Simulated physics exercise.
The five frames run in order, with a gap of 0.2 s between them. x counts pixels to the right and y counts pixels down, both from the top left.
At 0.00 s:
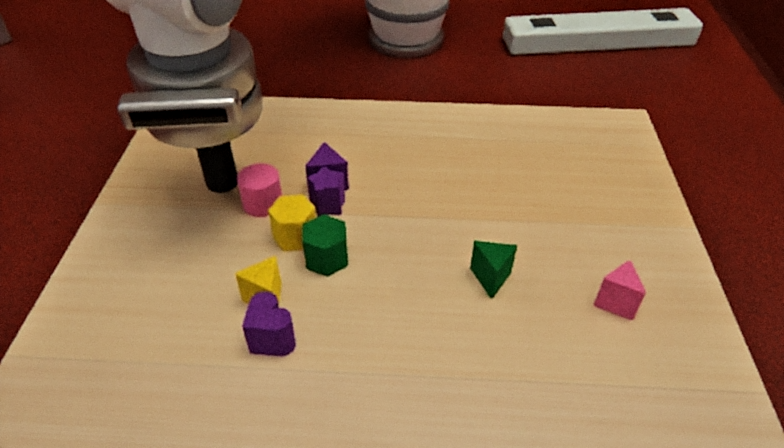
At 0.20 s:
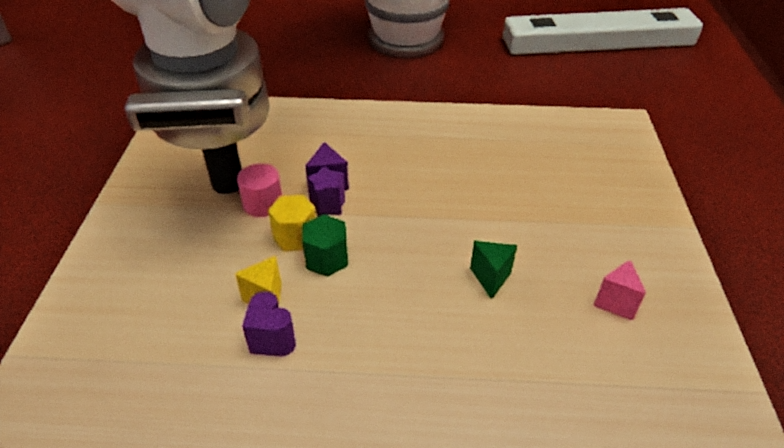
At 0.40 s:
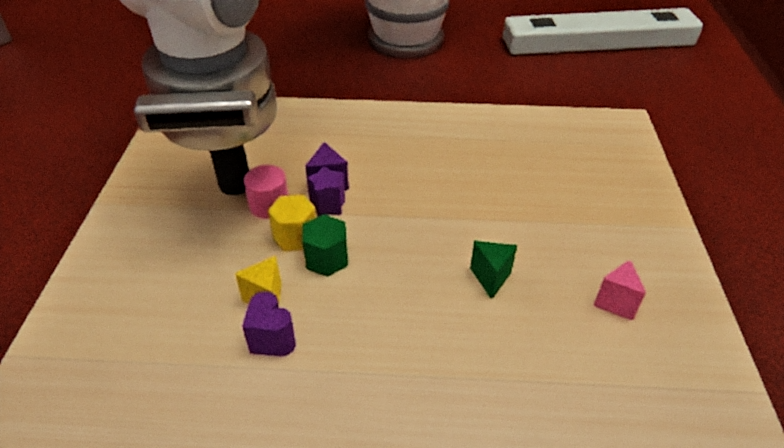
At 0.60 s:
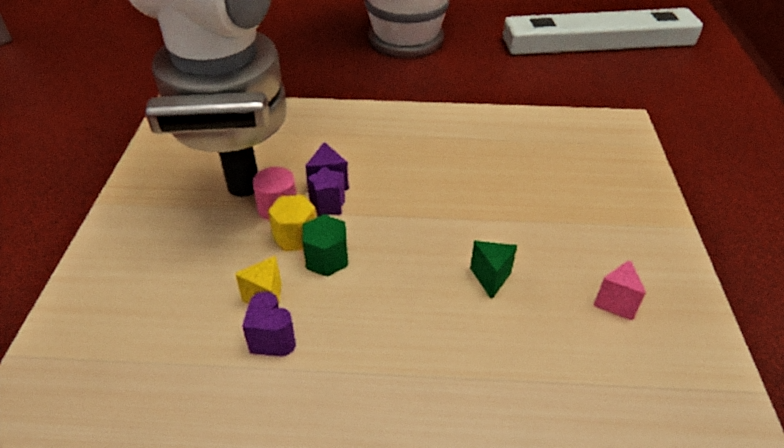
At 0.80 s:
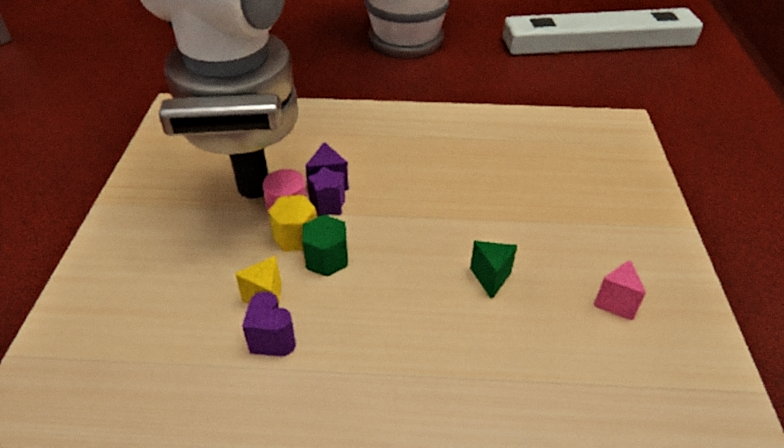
On a light wooden board with a red surround, a robot arm's dark rod moves right toward a pink cylinder and pushes it a short distance right, closer to the purple star-shaped block, while the other blocks stay still.
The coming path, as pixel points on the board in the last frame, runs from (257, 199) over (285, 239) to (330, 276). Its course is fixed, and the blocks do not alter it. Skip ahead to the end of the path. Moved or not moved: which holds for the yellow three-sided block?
Same place.
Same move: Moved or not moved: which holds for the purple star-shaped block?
The purple star-shaped block will be pushed away from where it stands.
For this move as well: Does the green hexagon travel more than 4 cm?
Yes
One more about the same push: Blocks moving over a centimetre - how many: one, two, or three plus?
Total moved: Three or more.
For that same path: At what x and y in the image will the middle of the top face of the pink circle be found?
About (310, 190).
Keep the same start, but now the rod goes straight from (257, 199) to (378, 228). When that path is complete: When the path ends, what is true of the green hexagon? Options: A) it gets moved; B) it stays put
Letter B.
On the path given first. One third of the way, rod (274, 215); pink circle (309, 189); yellow hexagon (294, 217), turned 15° clockwise; green hexagon (326, 235), turned 15° anticlockwise; purple star-shaped block (339, 175).
Two thirds of the way, rod (295, 242); pink circle (310, 190); yellow hexagon (321, 244); green hexagon (360, 259), turned 25° anticlockwise; purple star-shaped block (340, 175).
At the end, rod (329, 265); yellow three-sided block not moved; pink circle (310, 190); yellow hexagon (359, 268); green hexagon (401, 283), turned 30° anticlockwise; purple star-shaped block (340, 175).
